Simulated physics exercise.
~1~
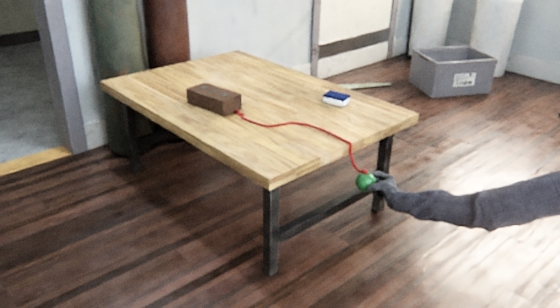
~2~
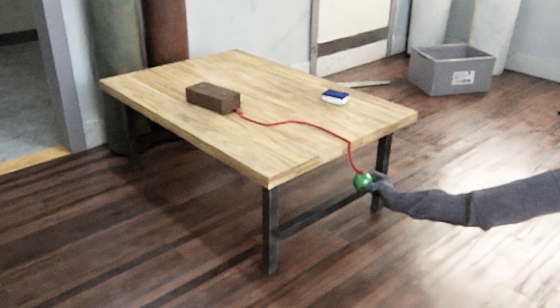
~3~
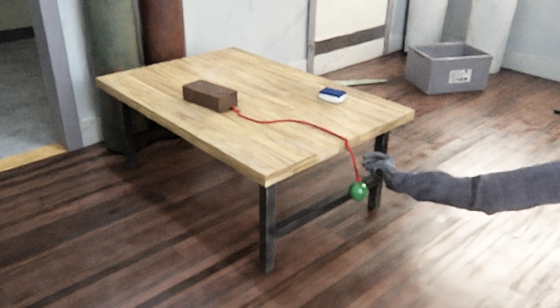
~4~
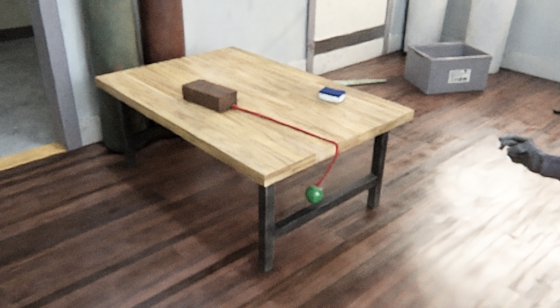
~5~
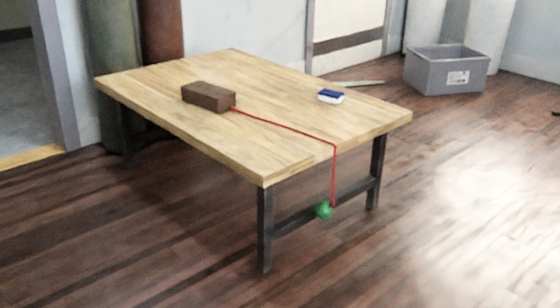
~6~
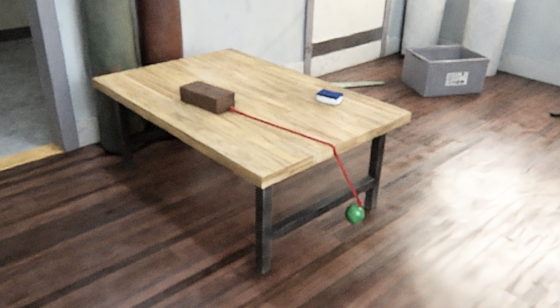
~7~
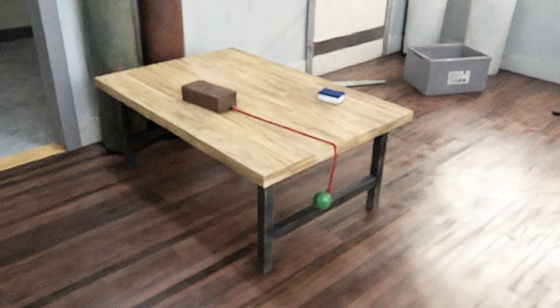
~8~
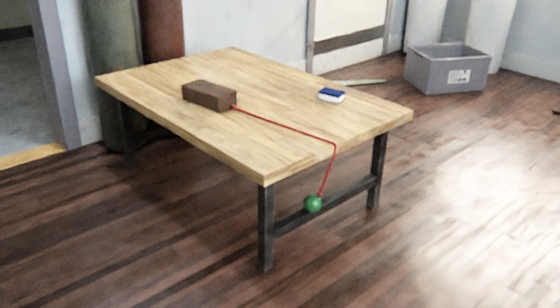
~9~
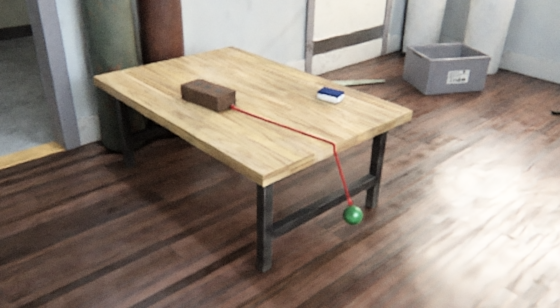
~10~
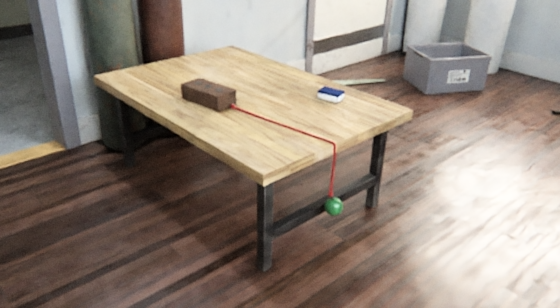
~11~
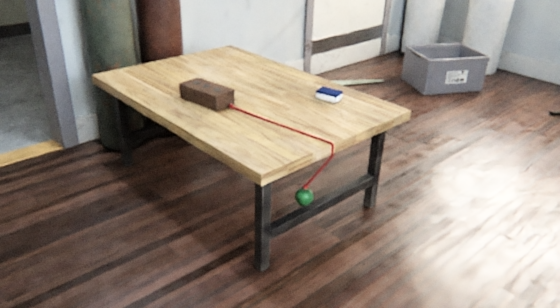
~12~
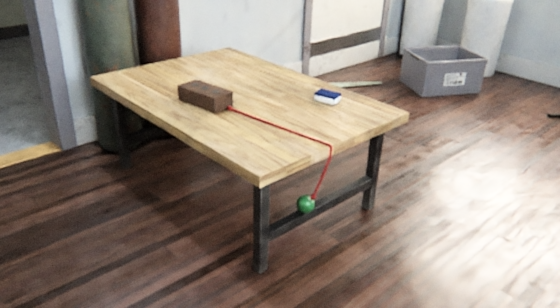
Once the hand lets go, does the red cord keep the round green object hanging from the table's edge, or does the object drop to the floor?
The cord holds it, and the round green object swings below the table's edge while the blue-and-white block stays on top.
